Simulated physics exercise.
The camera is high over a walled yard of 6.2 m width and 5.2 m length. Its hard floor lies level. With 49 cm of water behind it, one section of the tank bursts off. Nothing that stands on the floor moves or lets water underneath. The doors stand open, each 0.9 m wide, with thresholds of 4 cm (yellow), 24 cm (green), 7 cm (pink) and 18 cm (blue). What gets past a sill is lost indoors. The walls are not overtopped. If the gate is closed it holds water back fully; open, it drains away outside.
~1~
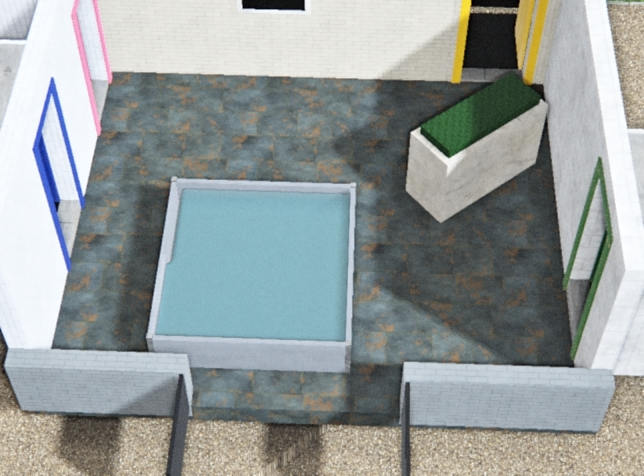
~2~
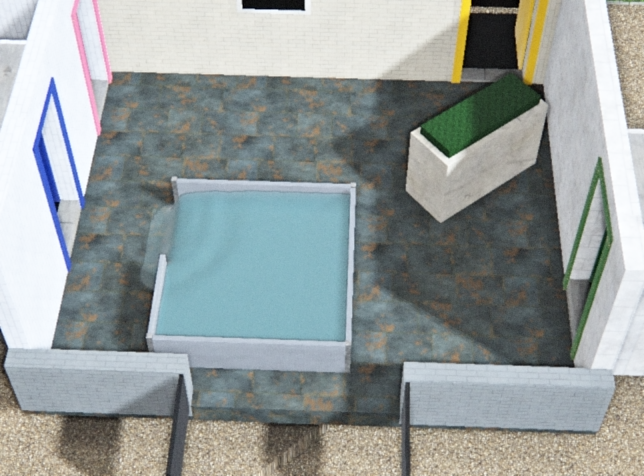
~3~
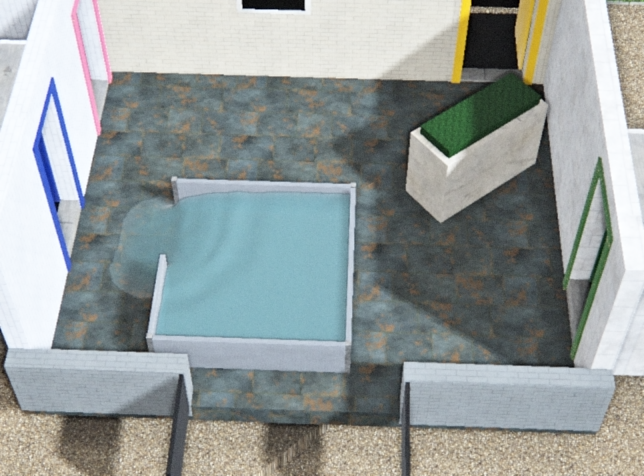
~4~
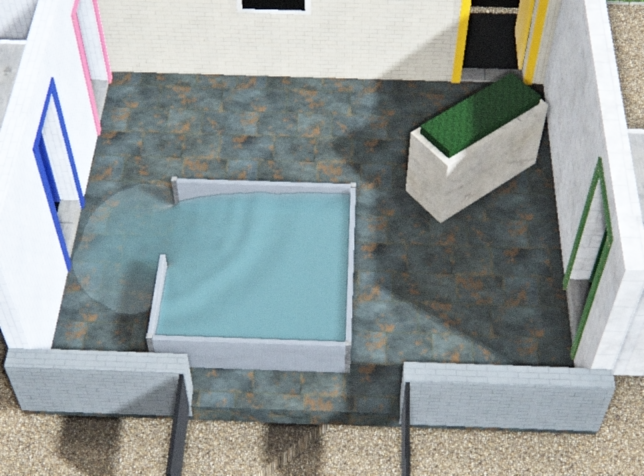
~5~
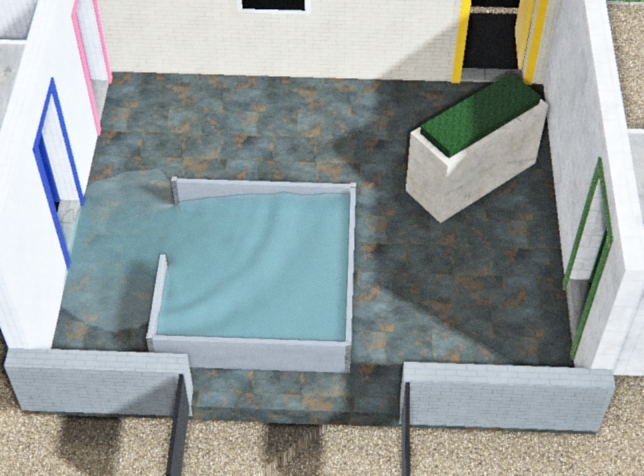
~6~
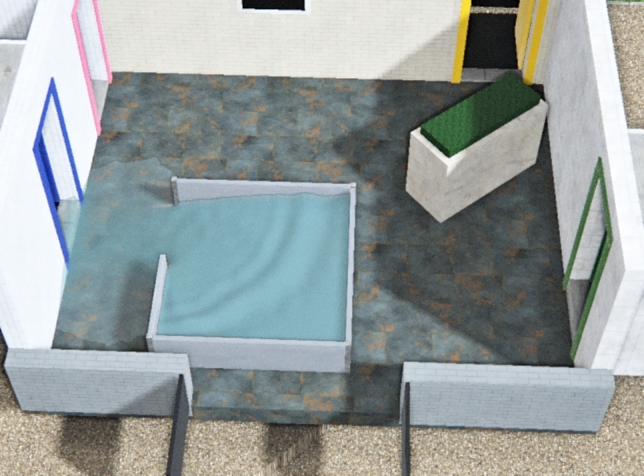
A square, grey-walled tank of blue-green water stands left of centre in a walled yard with a dark, mottled tile floor, seen from high above by a still camera. Blue and pink doorways line the left wall, with yellow and green ones opposite and a white, green-topped block at right. The tank's left side opens, and water pours out, spreading leftward in a thin, widening sheet to the blue doorway.
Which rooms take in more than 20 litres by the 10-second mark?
The water let in: At the yellow door it exceeds the limit; at the green door it keeps below the limit; at the pink door it exceeds the limit; at the blue door it passes the limit.
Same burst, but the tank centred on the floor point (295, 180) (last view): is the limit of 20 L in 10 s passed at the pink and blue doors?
Against that limit: Pink past it, blue below.
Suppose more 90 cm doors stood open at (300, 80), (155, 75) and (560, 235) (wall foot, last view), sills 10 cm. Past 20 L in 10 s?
In turn: Below, over, under.
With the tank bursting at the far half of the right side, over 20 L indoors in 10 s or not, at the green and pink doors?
Then: Green below, pink below.
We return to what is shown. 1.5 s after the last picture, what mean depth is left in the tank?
Roughly 32 cm on average.
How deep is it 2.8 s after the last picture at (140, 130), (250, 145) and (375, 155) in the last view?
Roughly 7, 0 and 0 cm, in turn.
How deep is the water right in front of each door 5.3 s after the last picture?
In cm: Yellow 3, green 0, pink 11, blue 19.
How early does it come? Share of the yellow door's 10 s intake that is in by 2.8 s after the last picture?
Some 0 per cent by then.
Then, 0.7 s after the last picture water covers 15 % of the floor and is deepest (36 cm) near (76, 236); yellow door not reached, green door not reached, pink door 3 cm at the sill, 0 L in, blue door 35 cm at the sill, 42 L in.
Then, 1.5 s after the last picture water covers 25 % of the floor and is deepest (35 cm) near (76, 236); yellow door not reached, green door not reached, pink door 9 cm at the sill, 0 L in, blue door 34 cm at the sill, 117 L in.
Then, 2.8 s after the last picture water covers 40 % of the floor and is deepest (25 cm) near (76, 236); yellow door not reached, green door not reached, pink door 12 cm at the sill, 9 L in, blue door 25 cm at the sill, 191 L in.
Then, 5.3 s after the last picture water covers 65 % of the floor and is deepest (20 cm) near (76, 236); yellow door 3 cm at the sill, 0 L in, green door not reached, pink door 11 cm at the sill, 45 L in, blue door 19 cm at the sill, 217 L in.
Then, 9.3 s after the last picture water covers 95 % of the floor and is deepest (12 cm) near (109, 87); yellow door 11 cm at the sill, 60 L in, green door 4 cm at the sill, 0 L in, pink door 10 cm at the sill, 87 L in, blue door 11 cm at the sill, 219 L in.
